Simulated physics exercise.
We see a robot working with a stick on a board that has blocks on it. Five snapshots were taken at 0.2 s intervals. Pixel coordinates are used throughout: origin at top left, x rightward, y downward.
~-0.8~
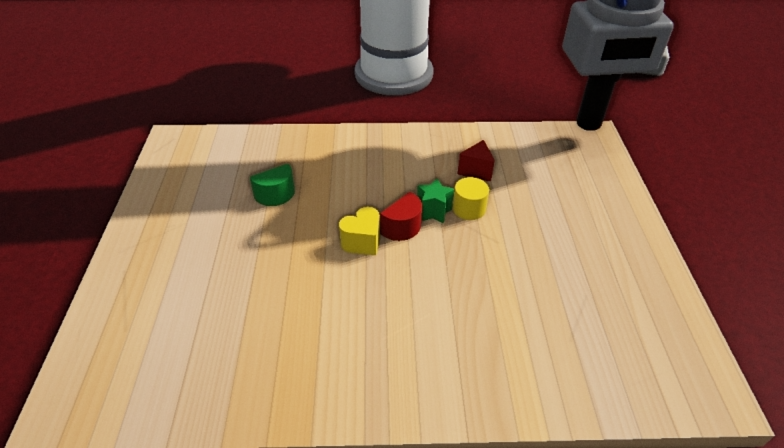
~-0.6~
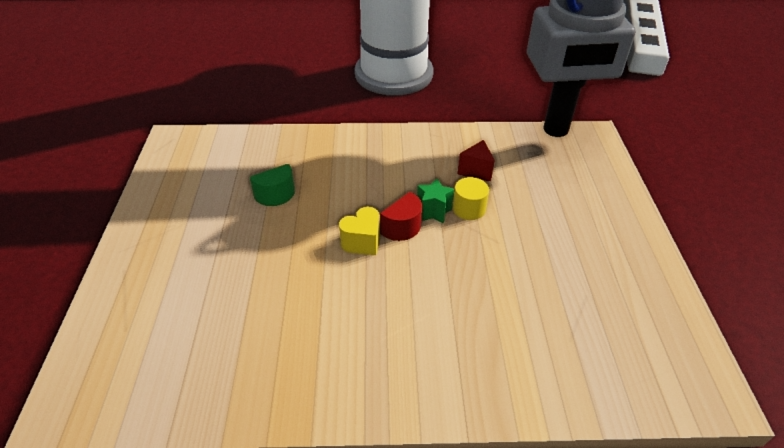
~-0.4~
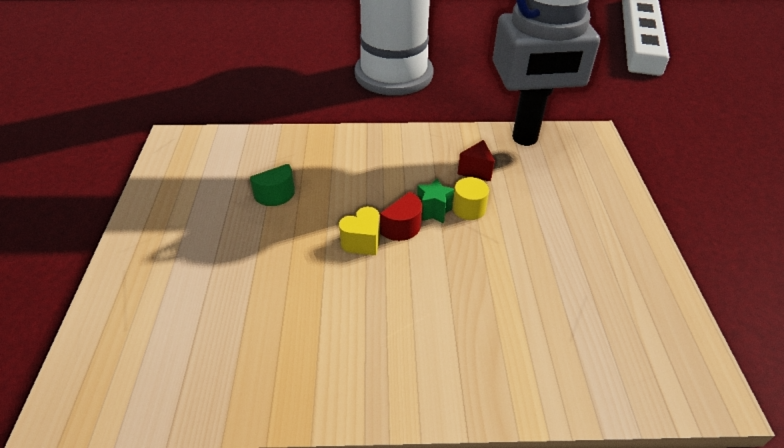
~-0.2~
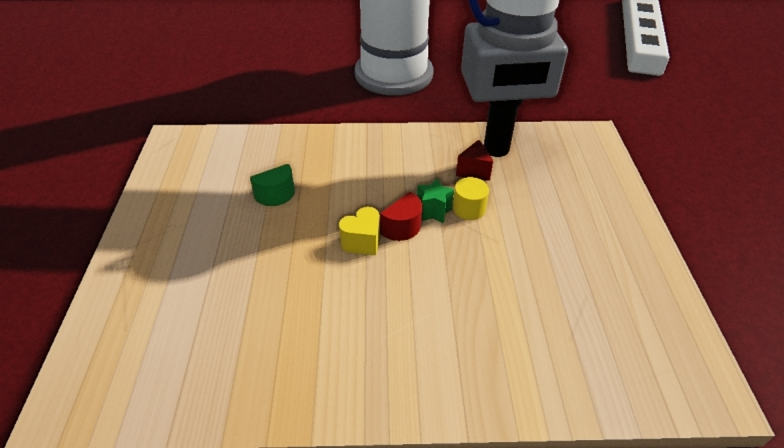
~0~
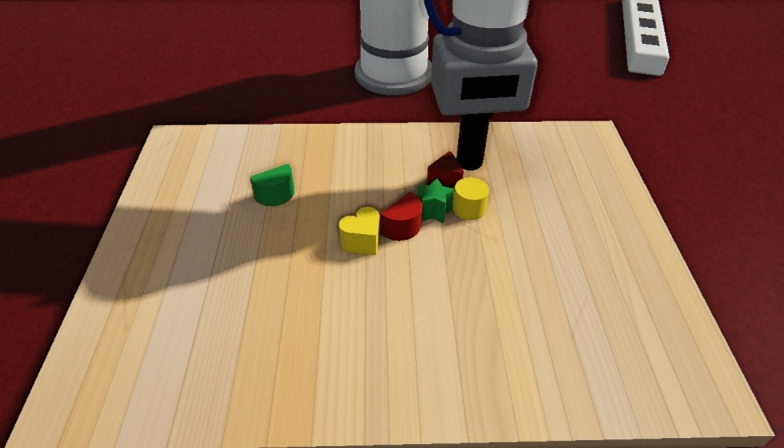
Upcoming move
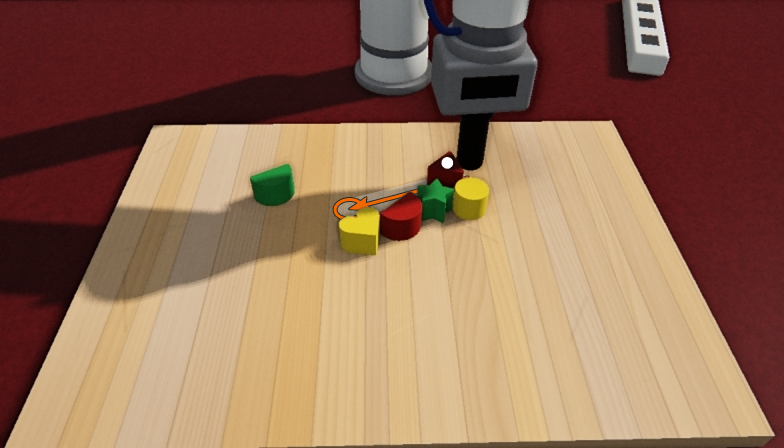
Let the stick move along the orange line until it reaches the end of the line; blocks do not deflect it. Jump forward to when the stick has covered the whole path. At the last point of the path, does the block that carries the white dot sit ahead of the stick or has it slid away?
I think it holds its spot in front.
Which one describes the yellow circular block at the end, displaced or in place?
It barely shifts, if at all.
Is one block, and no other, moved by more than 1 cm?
Yes - that is the case.
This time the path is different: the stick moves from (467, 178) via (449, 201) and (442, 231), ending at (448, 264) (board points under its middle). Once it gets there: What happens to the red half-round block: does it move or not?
Gets moved.
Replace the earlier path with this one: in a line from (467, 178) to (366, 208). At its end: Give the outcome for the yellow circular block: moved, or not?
It barely shifts, if at all.
The drawn path runs from (467, 178) directly to (349, 209); the dot is on the red triangular piece.
What follows on the original path. One third of the way, stick at (430, 174); red triangular piece at (407, 174), turned 15° anticlockwise.
Two thirds of the way, stick at (389, 184); red triangular piece at (364, 183).
At the end, stick at (348, 194); green star not moved; red triangular piece at (321, 193); yellow circular block not moved.
